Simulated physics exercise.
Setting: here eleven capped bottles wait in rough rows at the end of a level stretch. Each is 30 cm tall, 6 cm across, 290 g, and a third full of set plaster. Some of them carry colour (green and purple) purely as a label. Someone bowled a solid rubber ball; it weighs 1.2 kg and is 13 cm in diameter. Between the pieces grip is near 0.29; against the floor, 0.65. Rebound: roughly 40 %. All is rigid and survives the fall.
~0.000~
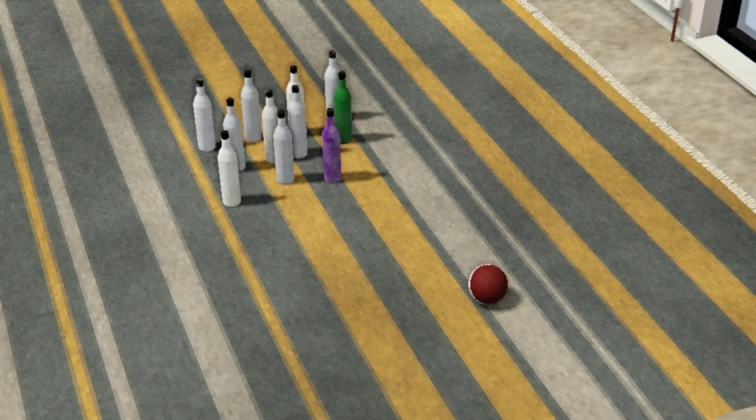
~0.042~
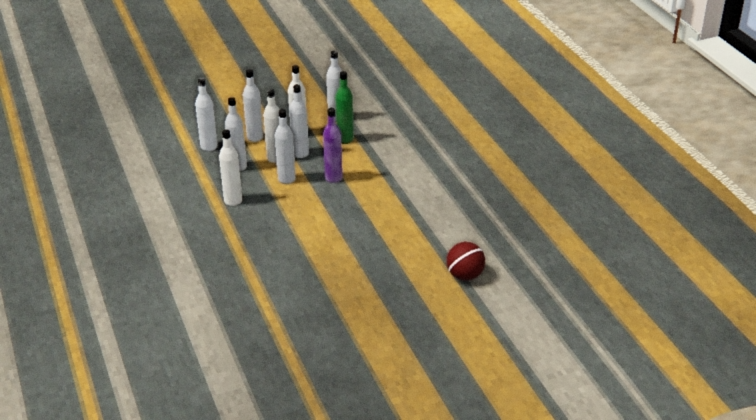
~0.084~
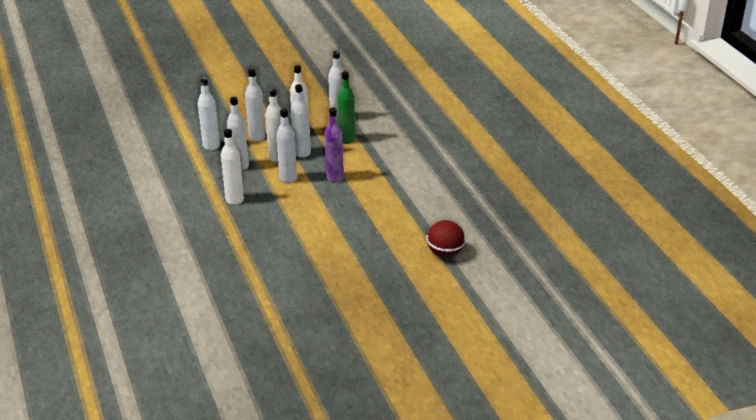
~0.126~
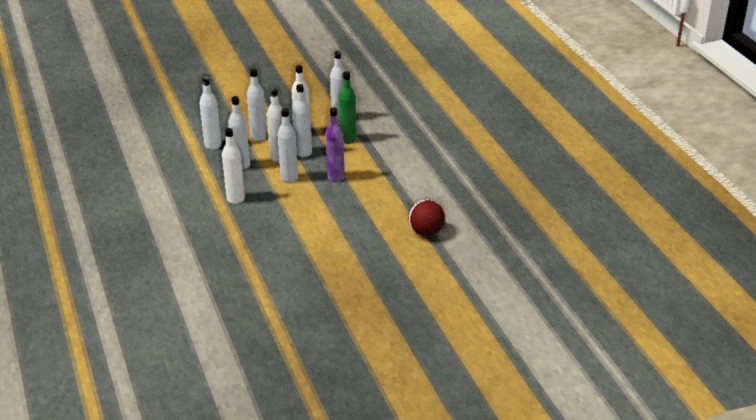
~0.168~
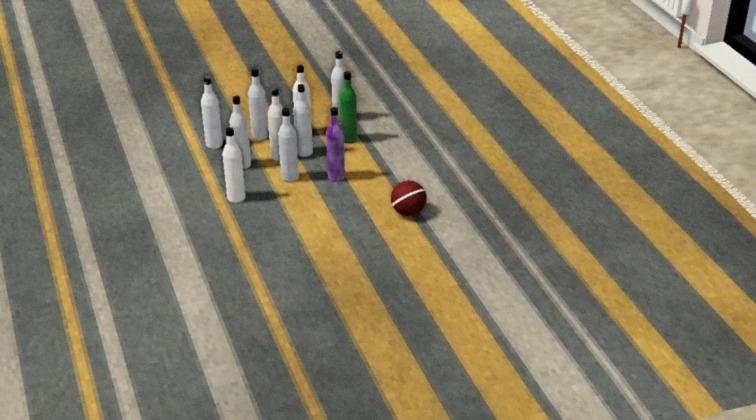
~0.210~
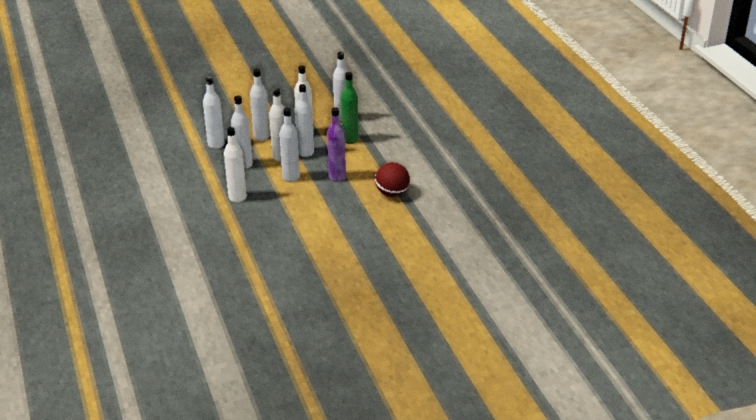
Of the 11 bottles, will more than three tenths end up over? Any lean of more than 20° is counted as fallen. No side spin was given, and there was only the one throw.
The spill never reaches three tenths.
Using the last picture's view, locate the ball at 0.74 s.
It sits close to pixel (248, 49).
By 0.42 s, ball still moving; none of the 11 bottles over, 2 disturbed; green bottle tilted 9°.
By 0.74 s, ball still moving; 2 of the 11 bottles over; green bottle lying flat.
When it is over (1.4 s), ball rolling away; 2 of the 11 bottles over; green bottle lying flat; purple bottle unmoved. That is 18 per cent. In pixels of the last frame, middles, green bottle near (314, 63), purple bottle near (336, 144).
